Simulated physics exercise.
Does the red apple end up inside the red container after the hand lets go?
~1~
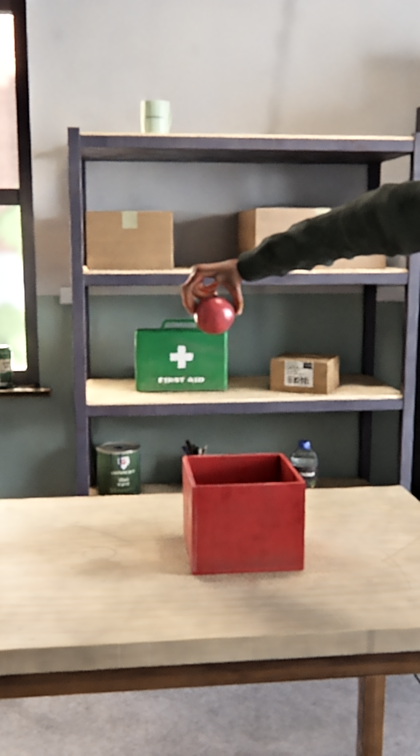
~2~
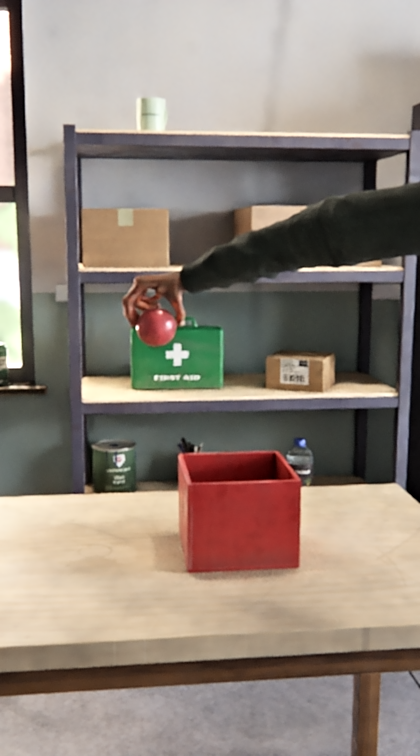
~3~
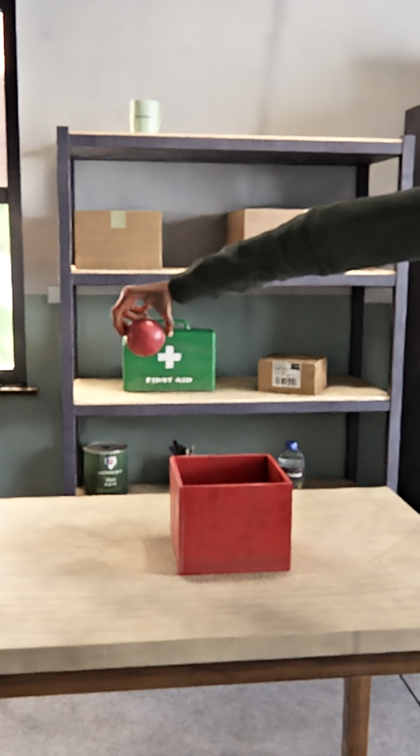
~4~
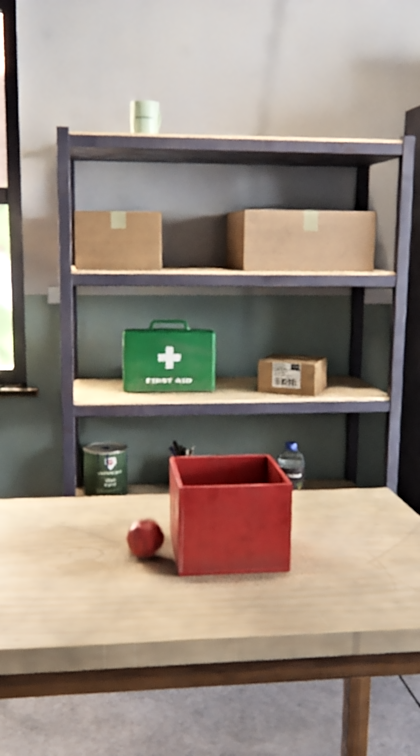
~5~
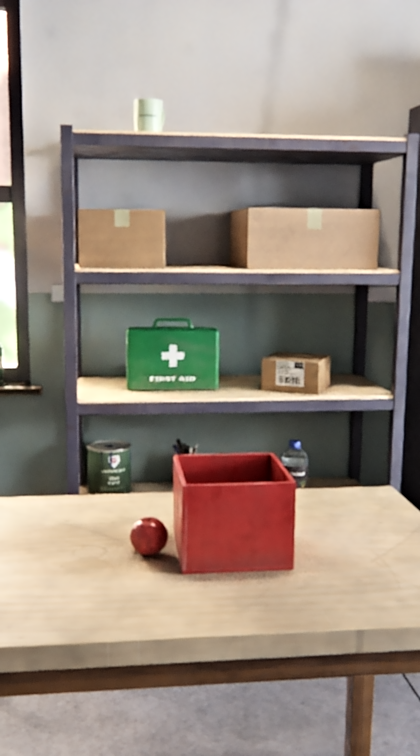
No, the apple falls beside the container and ends up on the table to its left.
